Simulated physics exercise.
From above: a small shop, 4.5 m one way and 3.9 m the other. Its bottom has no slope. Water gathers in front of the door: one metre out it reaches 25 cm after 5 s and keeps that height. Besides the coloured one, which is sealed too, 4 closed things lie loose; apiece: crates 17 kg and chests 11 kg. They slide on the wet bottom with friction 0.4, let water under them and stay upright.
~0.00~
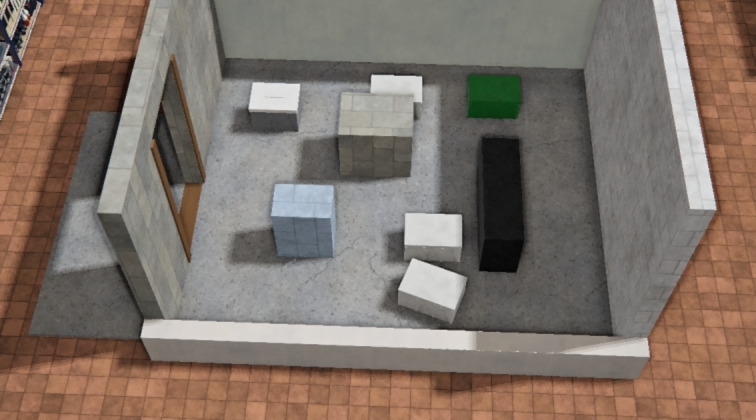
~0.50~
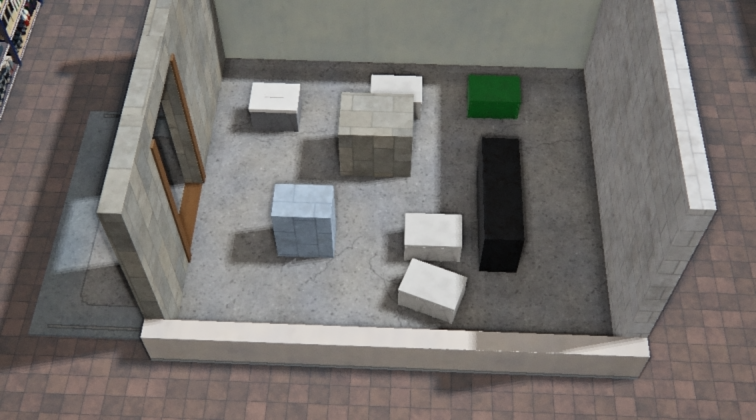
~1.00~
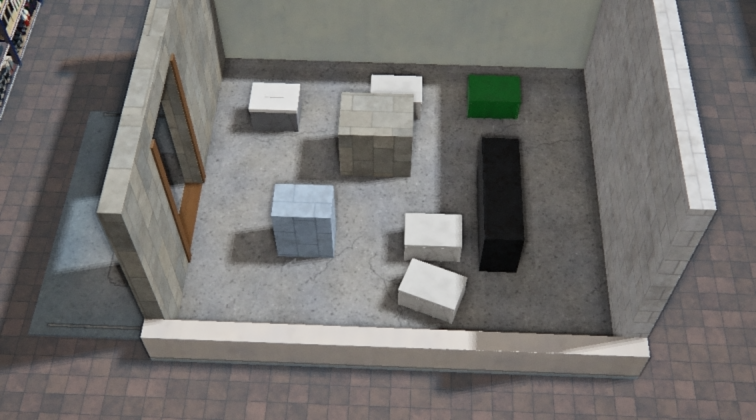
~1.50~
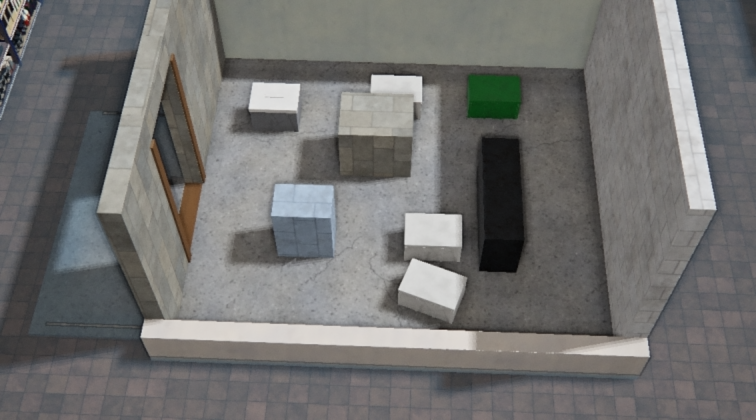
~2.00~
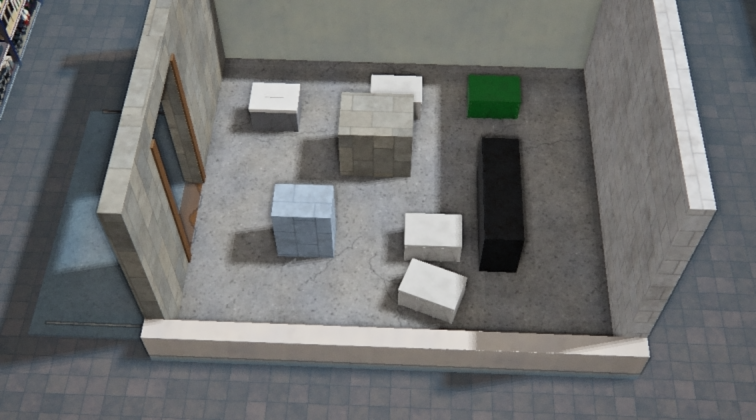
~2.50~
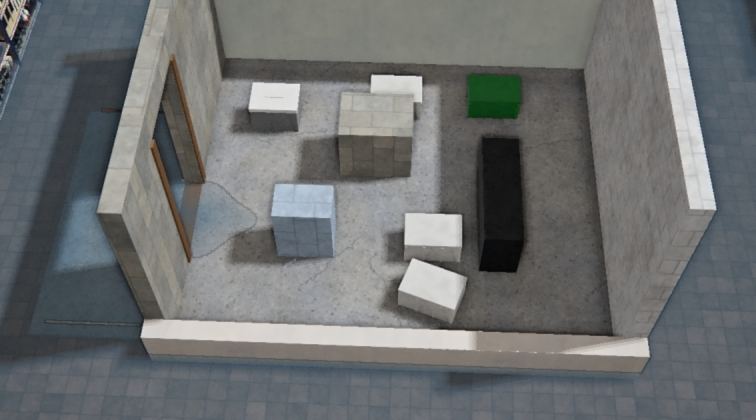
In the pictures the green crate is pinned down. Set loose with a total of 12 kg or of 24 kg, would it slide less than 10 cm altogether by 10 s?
I expect that only the higher weight holds it.
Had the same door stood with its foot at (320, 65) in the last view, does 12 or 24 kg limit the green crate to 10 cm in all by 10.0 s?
Then the smaller load will do.
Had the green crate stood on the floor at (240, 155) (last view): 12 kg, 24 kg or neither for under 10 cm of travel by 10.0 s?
It takes the larger.
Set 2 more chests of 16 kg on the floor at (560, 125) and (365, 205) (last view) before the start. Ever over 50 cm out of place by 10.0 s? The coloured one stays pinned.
In that order: Less, more.
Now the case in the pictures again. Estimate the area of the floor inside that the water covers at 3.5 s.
Roughly 2.5 m2.
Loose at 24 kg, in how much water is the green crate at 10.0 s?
Roughly 7 cm.
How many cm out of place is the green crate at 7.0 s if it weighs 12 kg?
Roughly 0 cm.
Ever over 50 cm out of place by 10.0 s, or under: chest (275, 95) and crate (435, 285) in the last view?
In that order: Short of it, more.
After 3.5 s the green crate would be 0 cm from its start with 12 kg and 0 cm from its start with 24 kg; 0 cm of water round it then.
After 4.5 s the green crate would be 0 cm from its start with 12 kg and 0 cm from its start with 24 kg; 0 cm of water round it then.
After 7.0 s the green crate would be 0 cm from its start with 12 kg and 0 cm from its start with 24 kg; 2 cm of water round it then.
After 10.0 s the green crate would be 36 cm from its start with 12 kg and 0 cm from its start with 24 kg; 7 cm of water round it then.
